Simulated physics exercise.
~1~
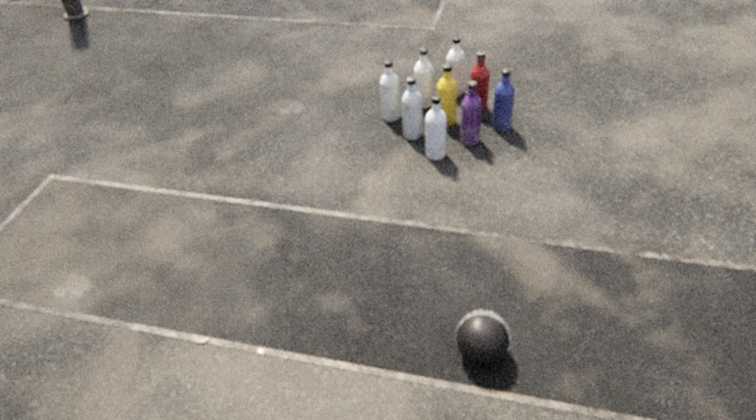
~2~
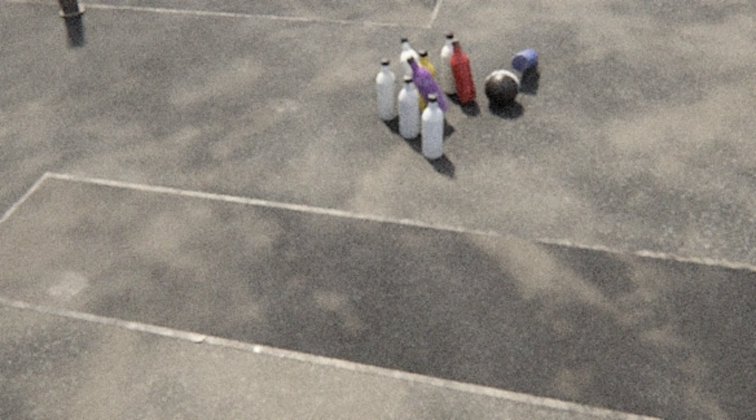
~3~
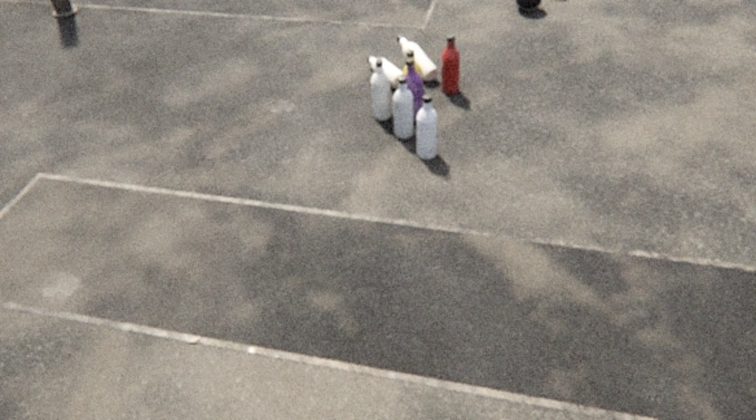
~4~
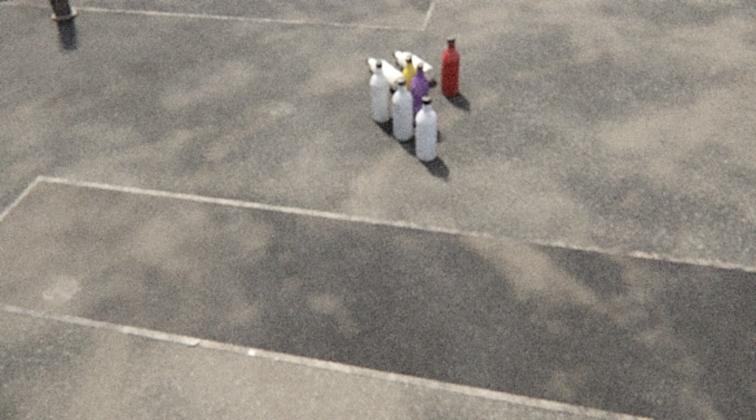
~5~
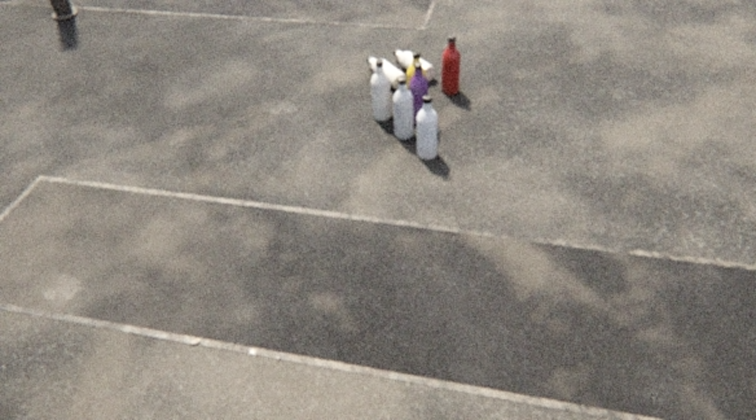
Black ball rolling into a cluster of capped bottles, knocking a few over and leaving the red one standing apart.
